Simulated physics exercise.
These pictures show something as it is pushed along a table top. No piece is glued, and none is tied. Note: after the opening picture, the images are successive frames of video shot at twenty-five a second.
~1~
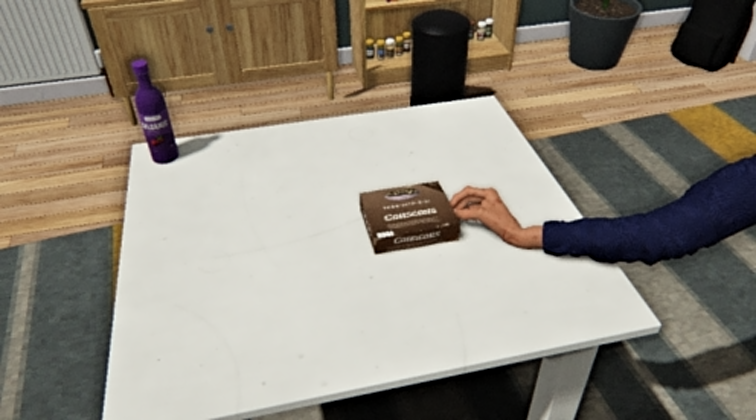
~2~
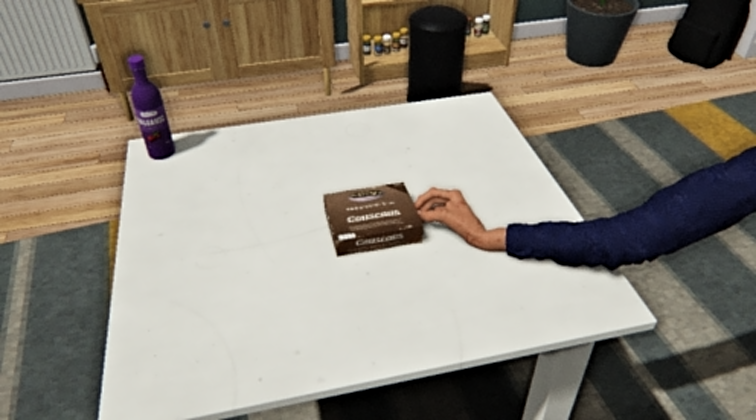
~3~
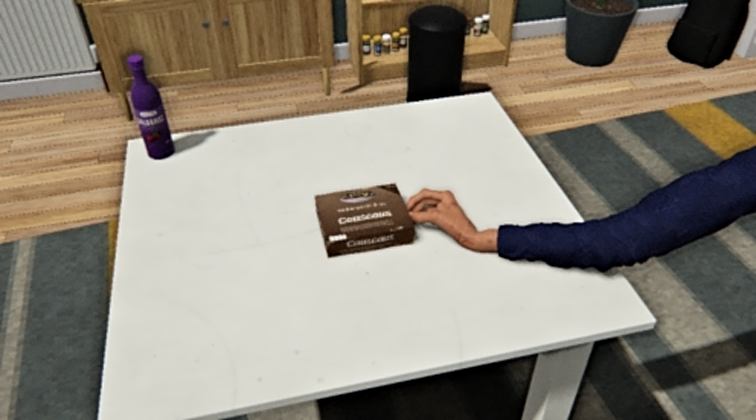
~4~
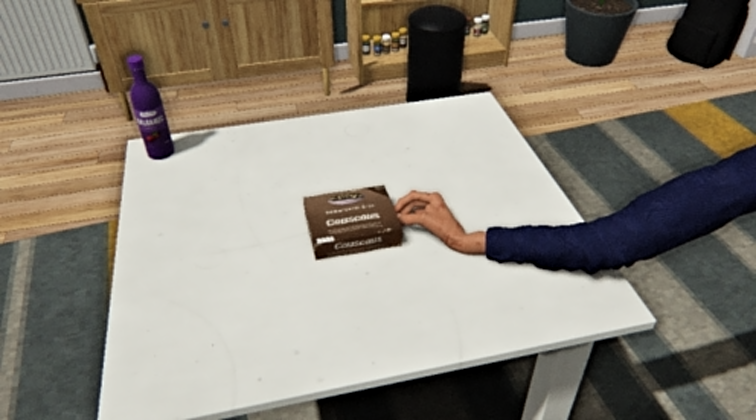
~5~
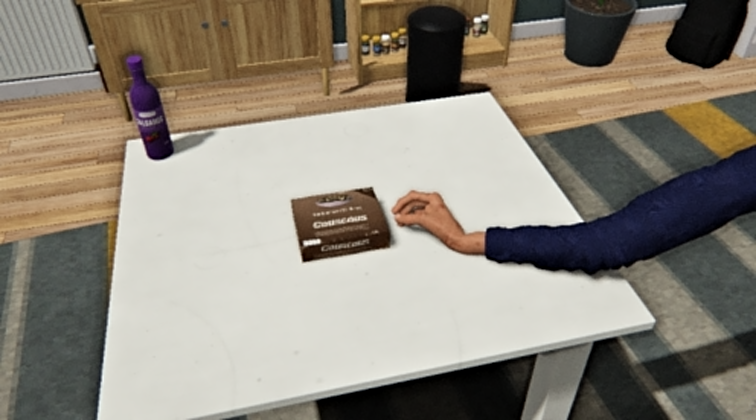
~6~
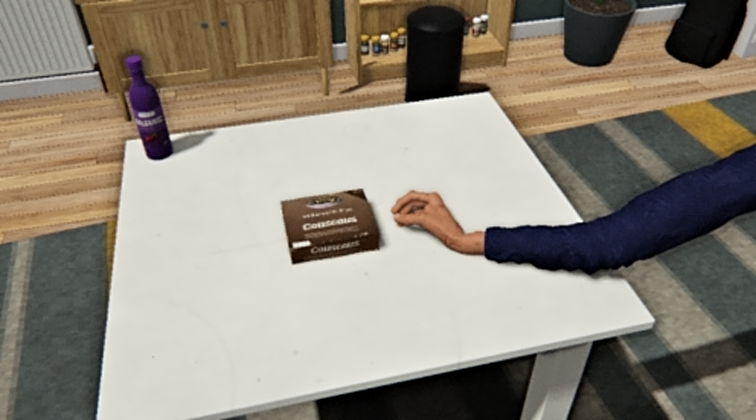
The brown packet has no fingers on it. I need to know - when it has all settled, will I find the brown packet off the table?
It is going to finish on the table.
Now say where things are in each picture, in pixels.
In the first picture, under the hand; brown packet (408, 216).
In the second picture, under the hand; brown packet (372, 218).
In the third picture, under the hand; brown packet (363, 219).
In the fourth picture, brown packet (351, 221).
In the fifth picture, brown packet (339, 223) displaced a little.
In the sixth picture, brown packet (329, 225) displaced a little.
Then, 0.10 s past the last view, brown packet displaced a little near (317, 227).
Then, 0.40 s past the last view, brown packet resting near (317, 227).
Finally, moved from the start, brown packet. Final places as the last picture's camera would see them, brown packet near (317, 227).
